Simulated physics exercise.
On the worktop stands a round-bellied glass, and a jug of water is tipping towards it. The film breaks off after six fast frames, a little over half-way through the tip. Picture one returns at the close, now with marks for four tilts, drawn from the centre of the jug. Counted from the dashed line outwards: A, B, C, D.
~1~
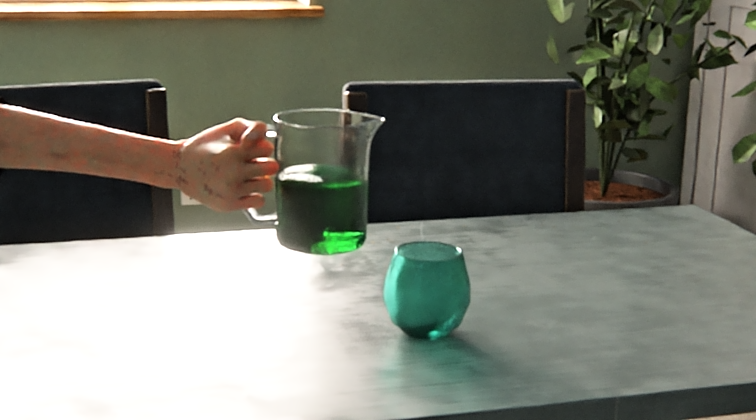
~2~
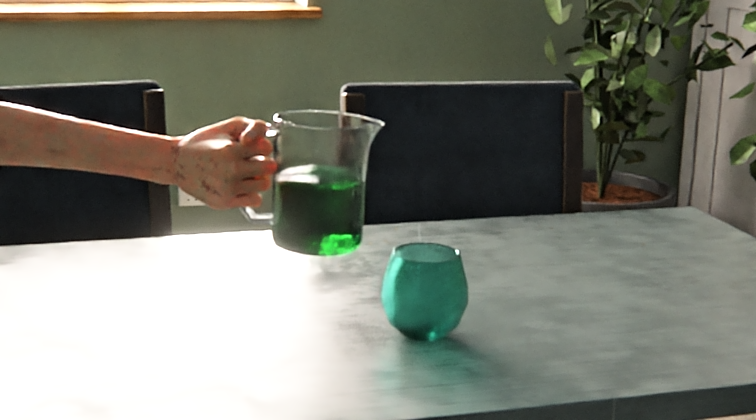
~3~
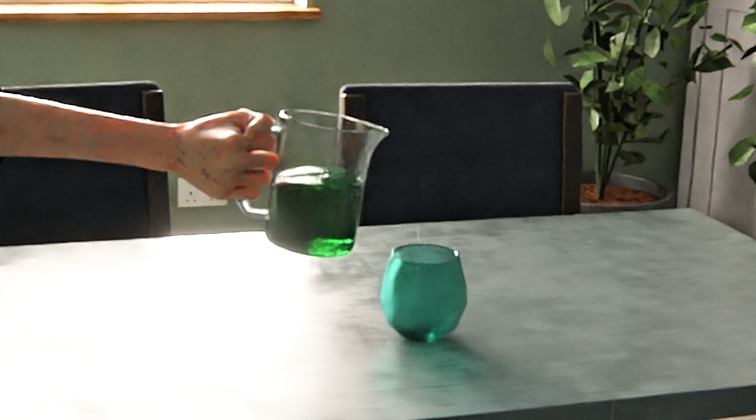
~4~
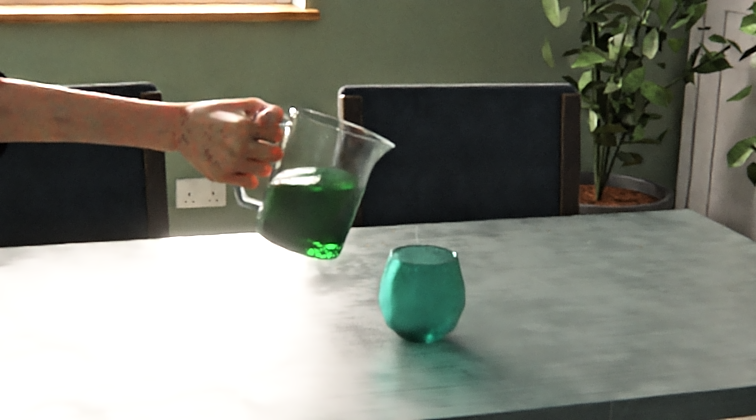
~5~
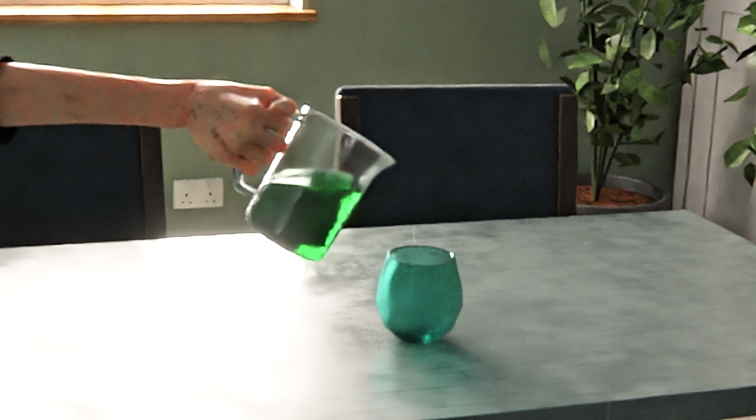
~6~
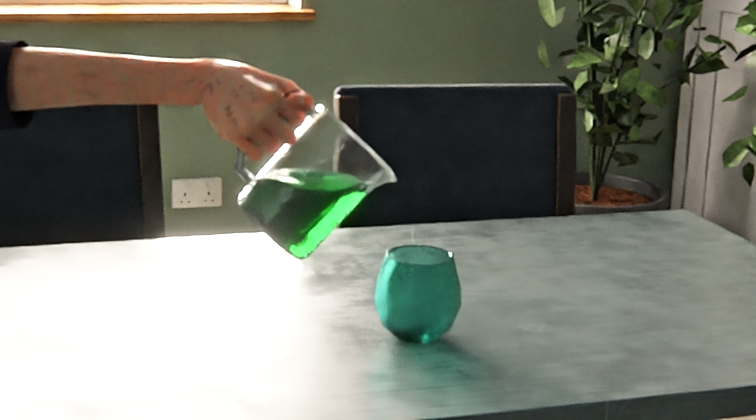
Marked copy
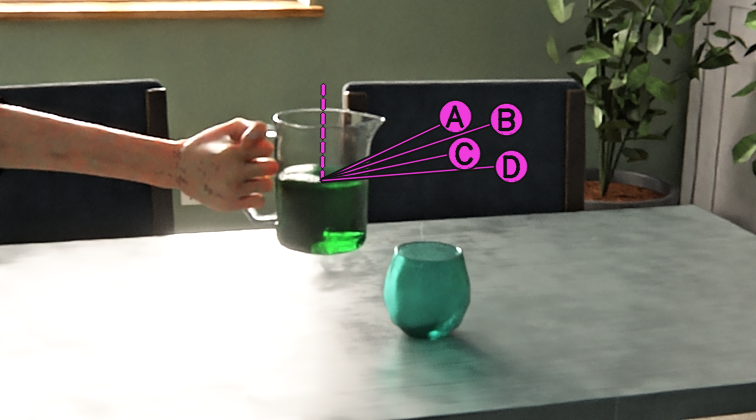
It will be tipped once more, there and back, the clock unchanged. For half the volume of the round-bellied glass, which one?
Go for C.
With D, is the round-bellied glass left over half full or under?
Over half.
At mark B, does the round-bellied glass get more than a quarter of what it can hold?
Yes, clearly.
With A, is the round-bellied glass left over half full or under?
Under half.
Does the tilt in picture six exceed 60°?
No.
On the marked copy, A at (440, 124); B at (490, 124); C at (447, 154); D at (494, 166).
Choosing A, the round-bellied glass ends with about 23 % of what it can hold.
Choosing B, the round-bellied glass ends with about 36 % of what it can hold; 3 % of the water is spilt.
Choosing C, the round-bellied glass ends with about 51 % of what it can hold; 4 % of the water is spilt.
Choosing D, the round-bellied glass ends with about 63 % of what it can hold; 6 % of the water is spilt.
